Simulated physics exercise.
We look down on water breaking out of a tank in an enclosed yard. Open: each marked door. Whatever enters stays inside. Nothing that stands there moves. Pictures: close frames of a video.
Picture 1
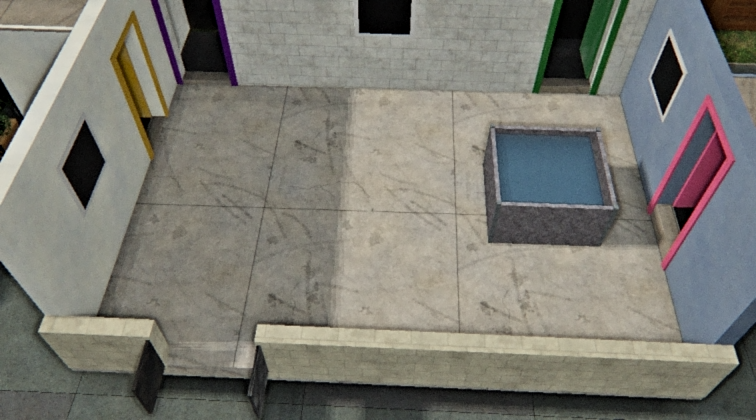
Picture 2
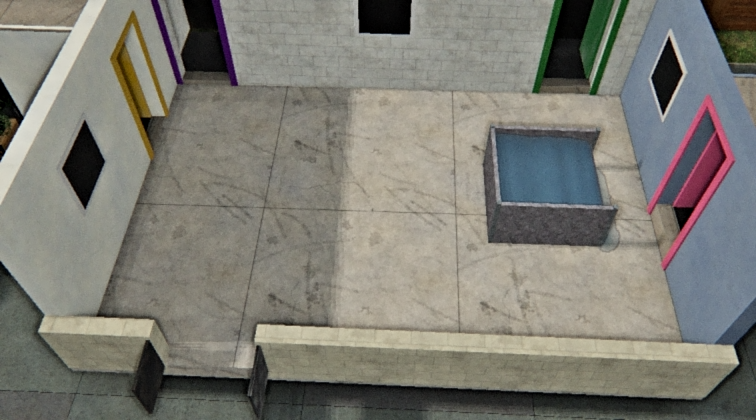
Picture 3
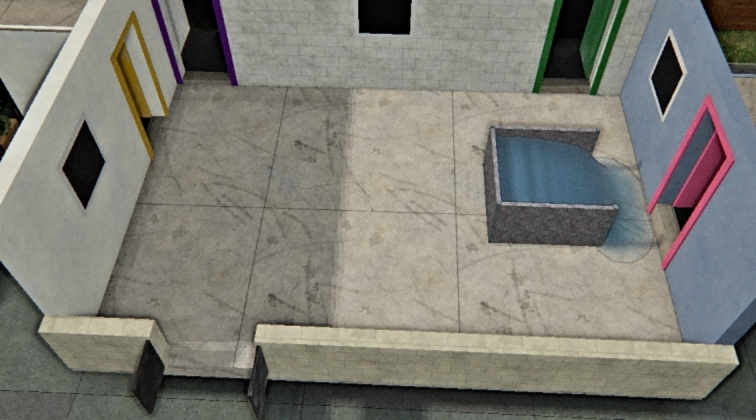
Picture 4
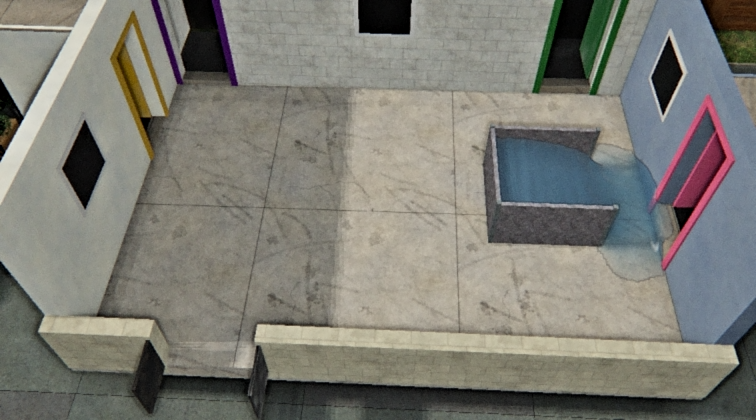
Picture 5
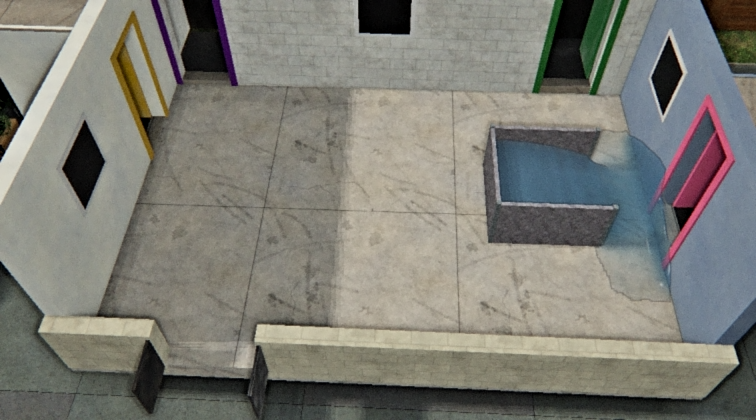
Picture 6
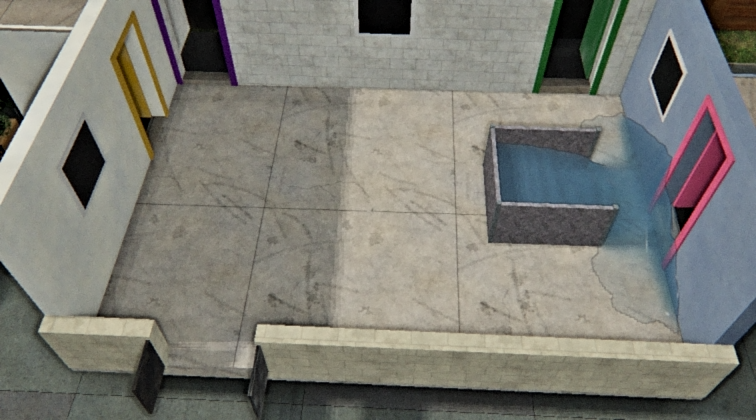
Water poured out of the open right side of a stone tank in a walled yard, reached the blue wall by the pink doorway, and spread along it both ways across the floor.
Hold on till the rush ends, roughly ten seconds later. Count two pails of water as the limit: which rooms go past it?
The yellow door goes past it; the purple door stays within it; the pink door goes past it; the green door goes past it.
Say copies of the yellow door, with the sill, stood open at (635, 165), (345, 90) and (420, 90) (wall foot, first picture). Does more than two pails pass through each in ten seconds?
In order: Tops the limit, stays within it, stays within it.
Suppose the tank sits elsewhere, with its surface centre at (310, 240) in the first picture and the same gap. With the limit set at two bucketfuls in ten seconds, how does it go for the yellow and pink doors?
I'd say the yellow door runs past the limit and the pink door remains below.
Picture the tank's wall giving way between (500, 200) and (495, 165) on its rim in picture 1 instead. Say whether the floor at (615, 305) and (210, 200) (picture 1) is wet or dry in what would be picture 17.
Going through them in order, the first ends up left dry and the second waterlogged.
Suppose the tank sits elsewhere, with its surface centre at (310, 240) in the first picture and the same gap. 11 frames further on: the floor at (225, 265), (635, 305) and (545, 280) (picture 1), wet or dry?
Taking the three spots in that order, I'd say spared, then drenched, then drenched.
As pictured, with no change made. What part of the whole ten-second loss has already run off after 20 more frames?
Share gone by then: About 60 %.
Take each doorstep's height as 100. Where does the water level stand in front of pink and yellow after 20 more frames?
Depth ratios, approx.: 40 and 0 percent.
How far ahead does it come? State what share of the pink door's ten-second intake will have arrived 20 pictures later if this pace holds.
Roughly 100 percent.
A moment on, water covers 15 % of the floor; the yellow door not reached, the purple door not reached, the pink door far over two buckets in, the green door under two buckets in.
Next, water covers 25 % of the floor; the yellow door not reached, the purple door not reached, the pink door far over two buckets in, the green door over two buckets in.
Then, water covers 55 % of the floor; the yellow door not reached, the purple door not reached, the pink door far over two buckets in, the green door over two buckets in.
Later, water covers 95 % of the floor; the yellow door under two buckets in, the purple door wet at the sill, nothing in, the pink door far over two buckets in, the green door over two buckets in.
In the end, water covers 95 % of the floor; the yellow door over two buckets in, the purple door wet at the sill, nothing in, the pink door far over two buckets in, the green door over two buckets in.
